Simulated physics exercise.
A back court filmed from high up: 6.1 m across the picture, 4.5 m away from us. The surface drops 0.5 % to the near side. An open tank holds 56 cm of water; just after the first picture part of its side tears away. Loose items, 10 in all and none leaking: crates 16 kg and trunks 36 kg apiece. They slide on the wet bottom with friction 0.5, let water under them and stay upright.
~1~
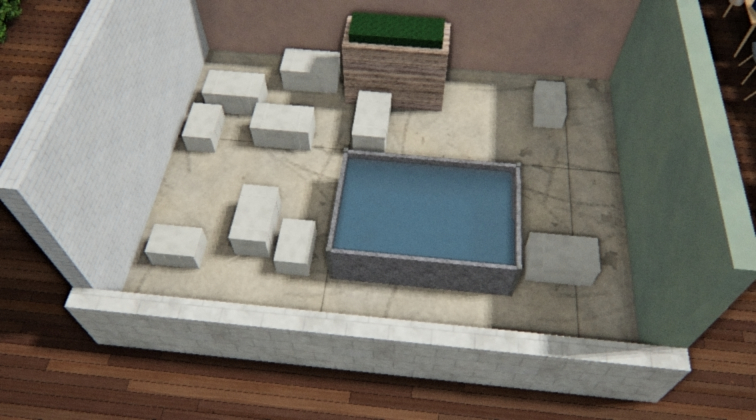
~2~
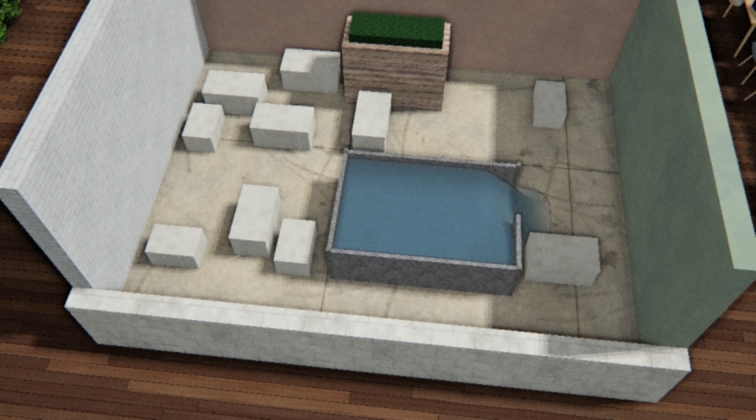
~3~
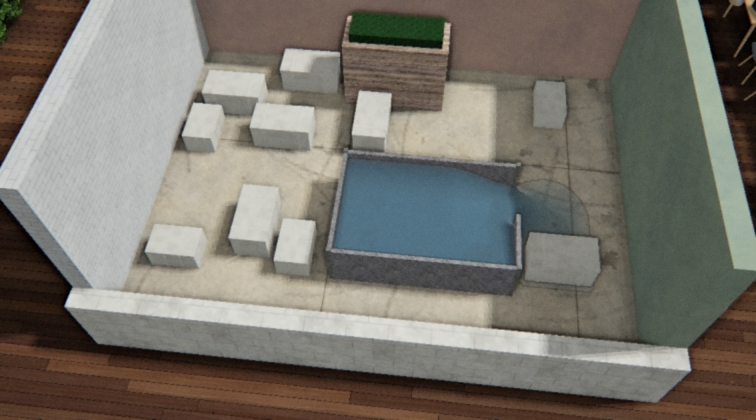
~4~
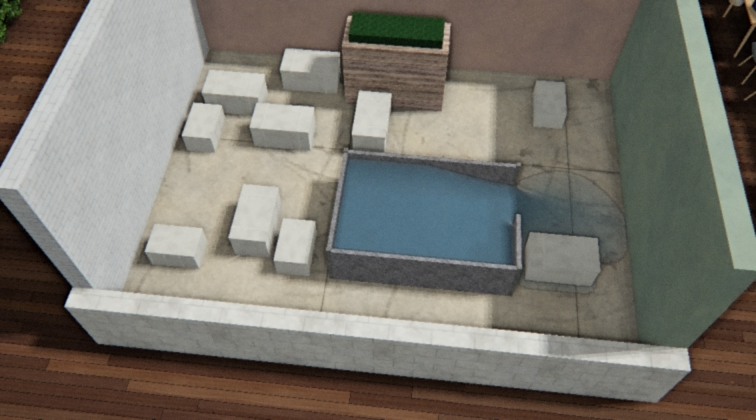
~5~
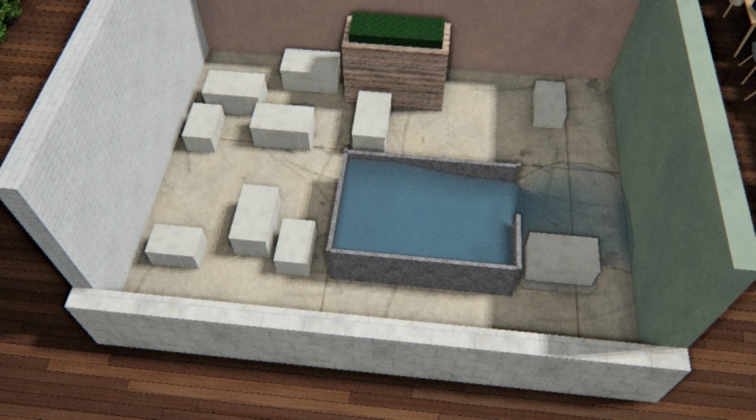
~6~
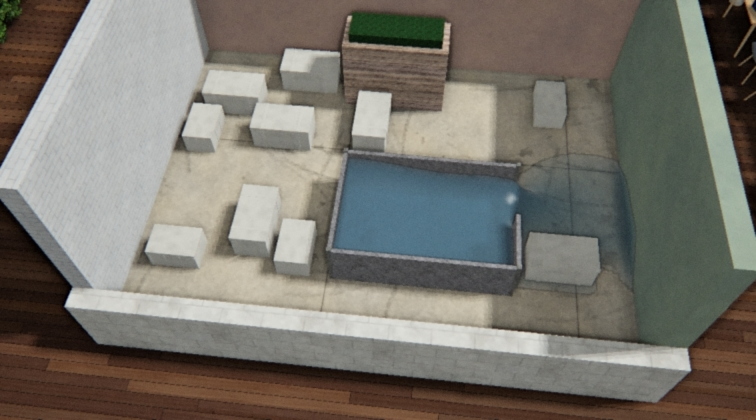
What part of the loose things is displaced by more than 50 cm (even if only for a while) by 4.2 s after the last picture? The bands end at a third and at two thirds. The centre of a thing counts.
That comes to less than a third.
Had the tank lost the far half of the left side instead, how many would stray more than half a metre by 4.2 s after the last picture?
In that case 5 of them.
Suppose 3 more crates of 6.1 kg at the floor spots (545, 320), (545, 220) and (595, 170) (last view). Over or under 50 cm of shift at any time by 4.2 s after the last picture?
In that order: More, past it, over.
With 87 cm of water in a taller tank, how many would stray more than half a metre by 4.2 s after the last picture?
Then 1.
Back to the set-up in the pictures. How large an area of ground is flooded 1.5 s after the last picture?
About 9.0 m2.
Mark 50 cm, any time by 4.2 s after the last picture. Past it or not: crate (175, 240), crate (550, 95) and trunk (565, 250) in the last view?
In turn: Short of it, over, short of it.
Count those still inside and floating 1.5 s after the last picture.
0 of them.
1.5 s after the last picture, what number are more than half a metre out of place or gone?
By then 0.
Then, 0.4 s after the last picture 0 of 10 are over 50 cm from their spots; 0 afloat.
Then, 1.5 s after the last picture 0 of 10 are over 50 cm from their spots; 0 afloat.
Then, 2.8 s after the last picture 1 of 10 are over 50 cm from their spots; 0 afloat.
Then, 4.2 s after the last picture 1 of 10 are over 50 cm from their spots, and 1 have been at some point; 0 afloat.
